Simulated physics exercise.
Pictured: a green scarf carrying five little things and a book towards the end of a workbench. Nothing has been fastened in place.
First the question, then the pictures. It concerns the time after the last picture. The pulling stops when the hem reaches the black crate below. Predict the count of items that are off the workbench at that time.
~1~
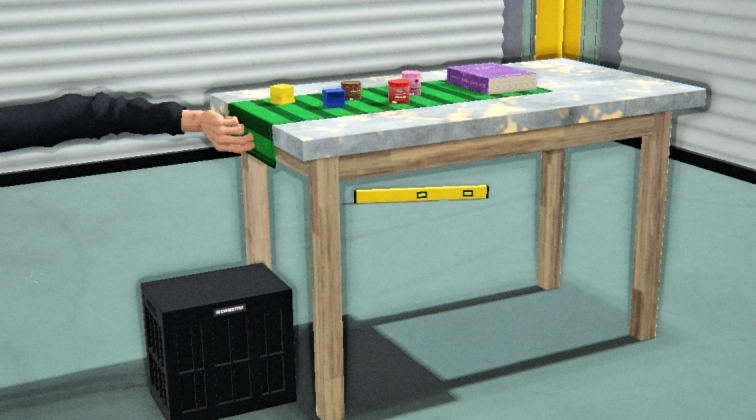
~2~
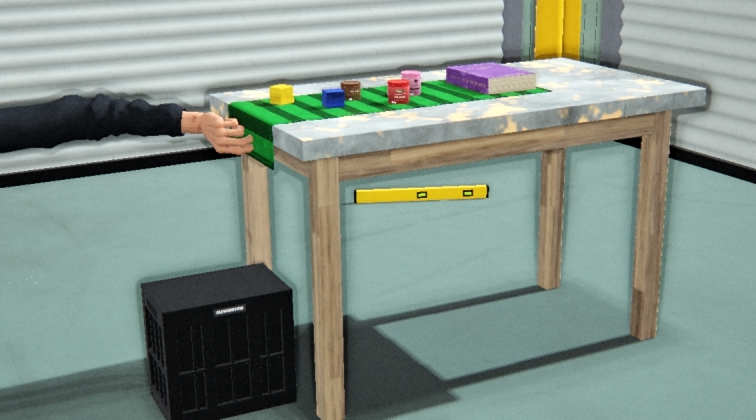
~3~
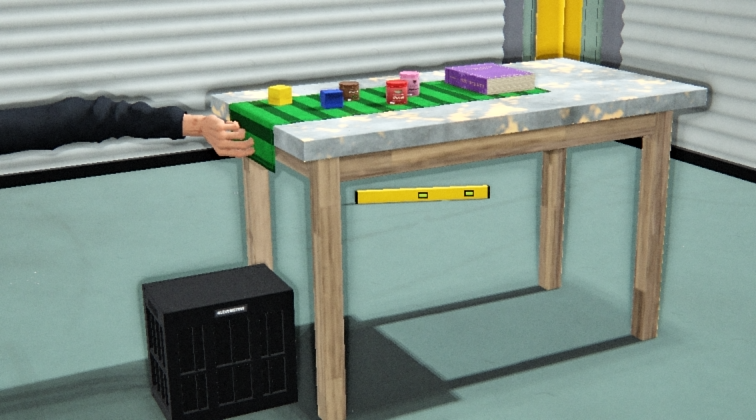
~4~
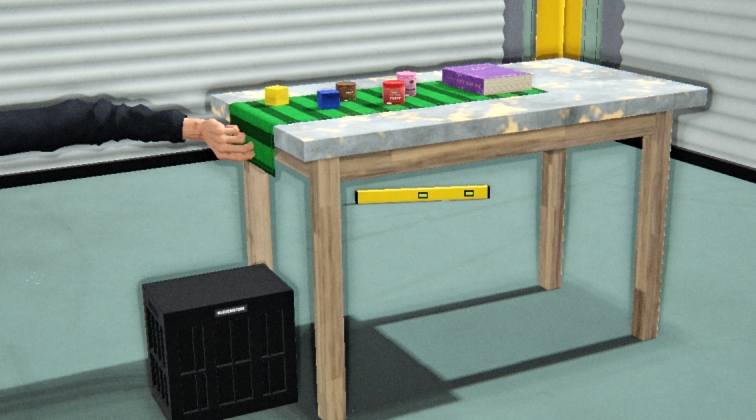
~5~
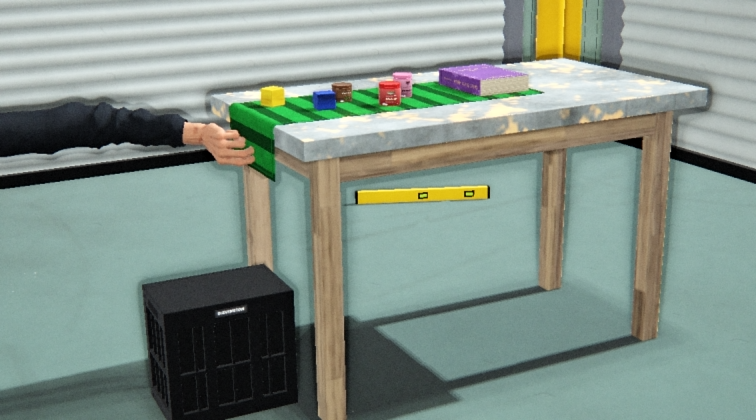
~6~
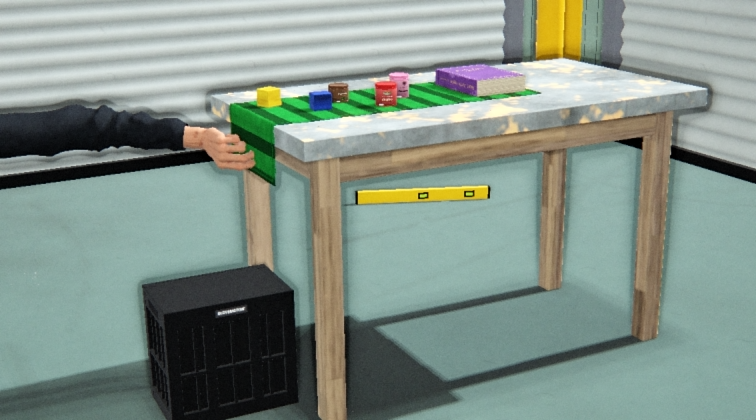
Lost: Three.
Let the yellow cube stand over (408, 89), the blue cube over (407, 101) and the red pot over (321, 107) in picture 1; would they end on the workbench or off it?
The yellow cube stays put, the blue cube stays put, and the red pot topples down.
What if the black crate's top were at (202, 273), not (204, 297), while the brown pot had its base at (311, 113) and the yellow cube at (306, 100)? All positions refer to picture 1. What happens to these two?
Brown pot is gone, yellow cube is gone.
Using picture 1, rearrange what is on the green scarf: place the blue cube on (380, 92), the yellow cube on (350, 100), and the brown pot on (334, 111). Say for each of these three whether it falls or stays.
I reckon the blue cube hangs on, the yellow cube takes a fall and the brown pot takes a fall.
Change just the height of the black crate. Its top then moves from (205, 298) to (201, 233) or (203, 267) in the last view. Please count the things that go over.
That would be 1 and 2.
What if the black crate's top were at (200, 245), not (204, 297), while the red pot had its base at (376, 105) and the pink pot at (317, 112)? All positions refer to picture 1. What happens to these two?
Result: Red pot still there, pink pot gone.
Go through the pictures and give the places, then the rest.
Hem (275, 168); yellow cube (282, 86); blue cube (334, 90); brown pot (351, 82); red pot (399, 81); pink pot (411, 72); top of the crate (204, 296), in the first picture.
Hem (273, 170); yellow cube (281, 86), in the second picture.
Hem (275, 173); blue cube (331, 91), in the third picture.
Hem (275, 177); brown pot (346, 83); top of the crate (205, 297), in the fourth picture.
Hem (275, 182); red pot (389, 83), in the fifth picture.
Hem (275, 186); yellow cube (268, 89); blue cube (320, 93); brown pot (338, 85); red pot (386, 83); pink pot (399, 74), in the sixth picture.
A little later, hem near (253, 203); all still up.
Next, hem near (254, 247); yellow cube and blue cube gone.
Later still, hem on the crate; yellow cube, blue cube and brown pot gone.
When it is over, hem on the crate; yellow cube, blue cube and brown pot gone. The workbench loses three.
